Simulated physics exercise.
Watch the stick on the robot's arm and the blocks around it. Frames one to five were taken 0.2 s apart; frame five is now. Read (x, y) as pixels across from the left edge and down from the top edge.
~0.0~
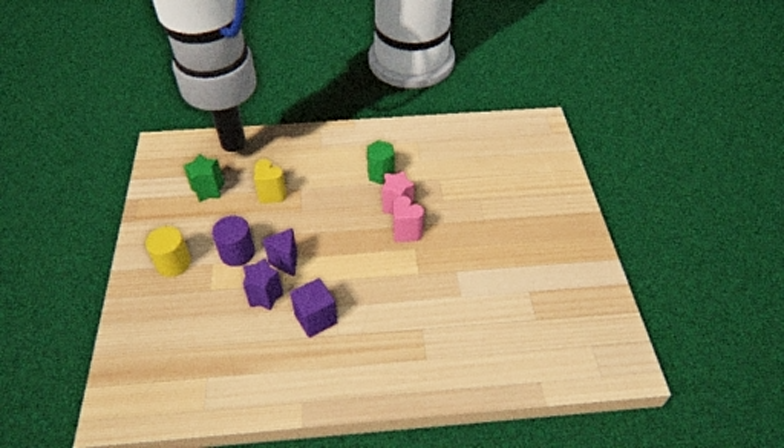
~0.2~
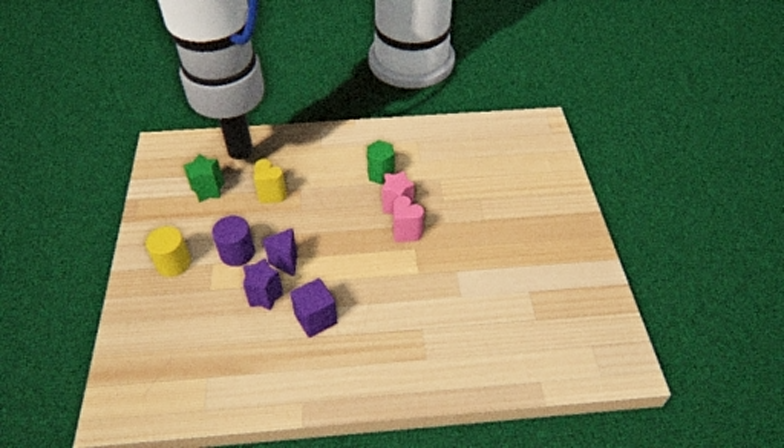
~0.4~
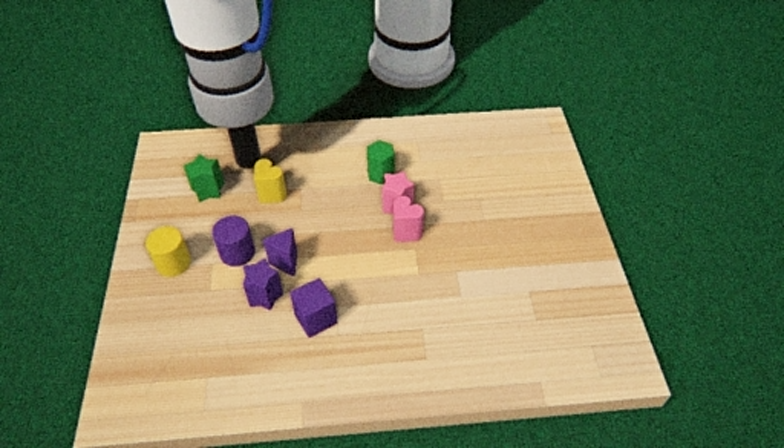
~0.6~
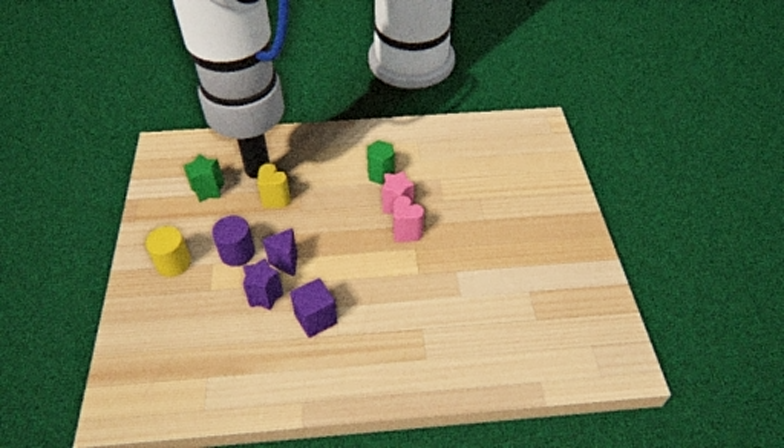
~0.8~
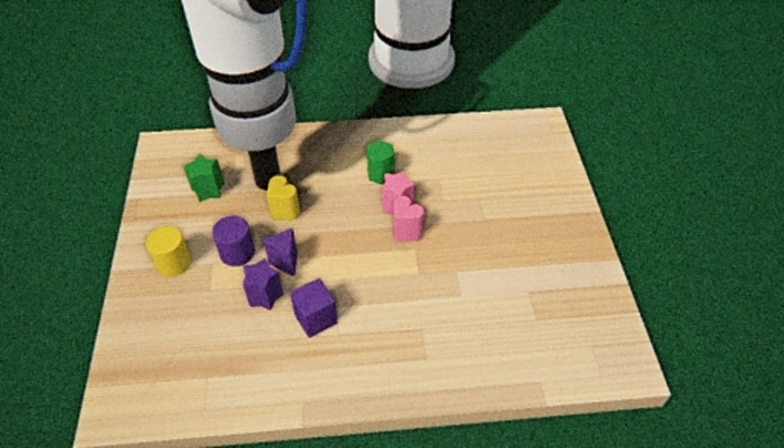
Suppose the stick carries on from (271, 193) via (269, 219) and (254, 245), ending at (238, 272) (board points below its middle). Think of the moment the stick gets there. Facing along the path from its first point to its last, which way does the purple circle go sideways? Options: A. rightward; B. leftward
The one that fits is A, rightward.
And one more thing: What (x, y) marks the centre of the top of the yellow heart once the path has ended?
Its top middle will sit at (288, 210).
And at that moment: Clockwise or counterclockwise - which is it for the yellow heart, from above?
It turns counter-clockwise.
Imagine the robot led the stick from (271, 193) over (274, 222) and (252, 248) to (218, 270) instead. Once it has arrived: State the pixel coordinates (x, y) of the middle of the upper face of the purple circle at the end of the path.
At pixel (175, 258).
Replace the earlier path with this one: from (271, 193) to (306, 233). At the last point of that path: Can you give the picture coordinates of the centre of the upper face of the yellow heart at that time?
Its top centre is at about (311, 228).
On the path given first. One third of the way, stick (266, 207); yellow heart (290, 206), turned 45° anticlockwise.
Two thirds of the way, stick (251, 233); purple circle (220, 238); yellow heart (288, 210), turned 80° anticlockwise.
At the end, stick (235, 261); purple circle (196, 257); yellow heart (288, 210), turned 80° anticlockwise; purple three-sided block not moved.
